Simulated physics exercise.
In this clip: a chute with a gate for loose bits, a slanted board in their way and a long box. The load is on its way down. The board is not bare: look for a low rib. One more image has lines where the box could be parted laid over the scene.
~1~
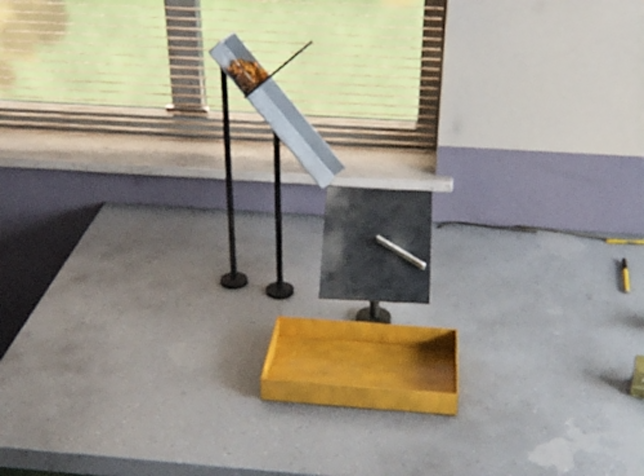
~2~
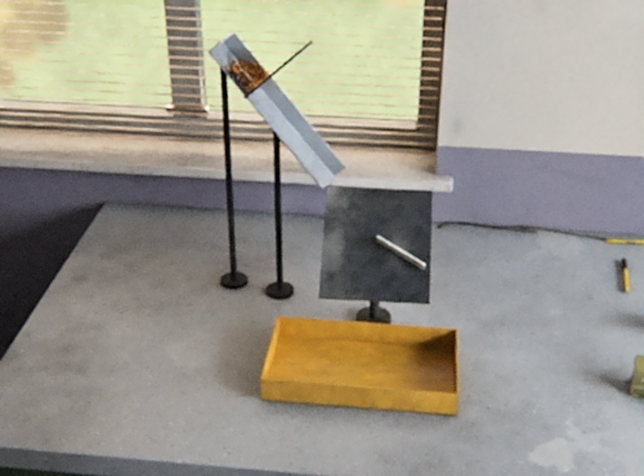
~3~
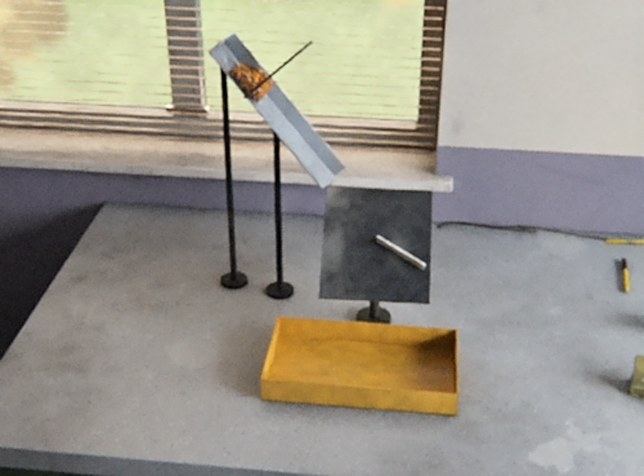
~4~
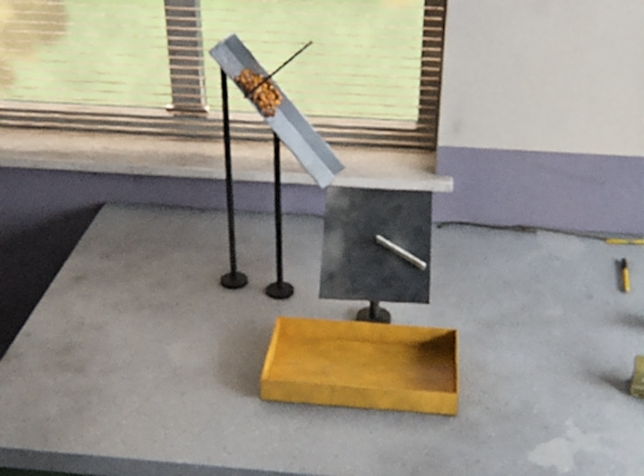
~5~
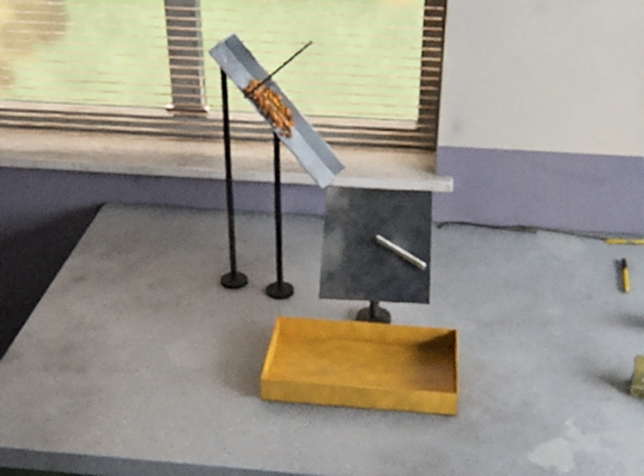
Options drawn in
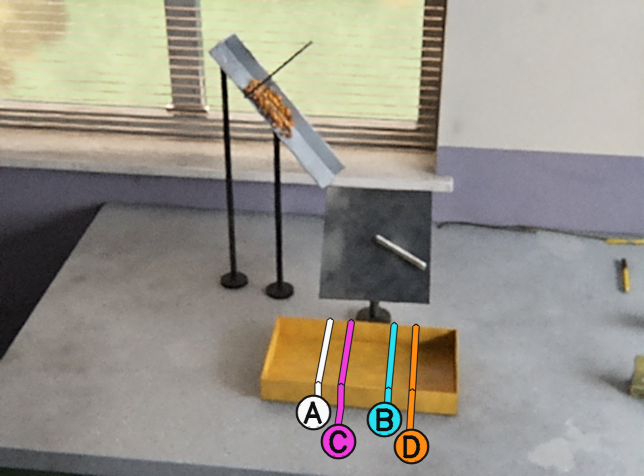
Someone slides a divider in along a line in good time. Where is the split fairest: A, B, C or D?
I would pick line B.
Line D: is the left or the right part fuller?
More lands on the left.
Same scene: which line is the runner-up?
It is D.
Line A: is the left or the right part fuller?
More lands on the right.
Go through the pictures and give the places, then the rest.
In the first frame, load behind the gate at (249, 75), roasted chickpeas; lip of the chute at (328, 183), sloping fairly steeply.
In the second frame, middle of the board at (377, 243), tilted fairly steeply; middle of its low edge at (374, 301); of its high edge at (380, 188).
In the third frame, front corners of the box at (261, 379) and (458, 394), empty; front of the load at (262, 96).
In the fourth frame, middle of the load at (260, 93); its front at (274, 114), about a quarter of the way to the lip; rib from (377, 236) to (425, 265).
In the fifth frame, middle of the load at (268, 104); its front at (291, 136), about half of the way to the lip.
On the marked copy, line A crosses the front rim at (318, 383); line B crosses the front rim at (388, 389); line C crosses the front rim at (341, 385); line D crosses the front rim at (412, 390).
With A, of what is caught, none on the left of the divider, all on the right.
With B, of what is caught, about half on the left of the divider, about half on the right.
With C, of what is caught, a small part on the left of the divider, nearly all on the right.
With D, of what is caught, most on the left of the divider, about a quarter on the right.
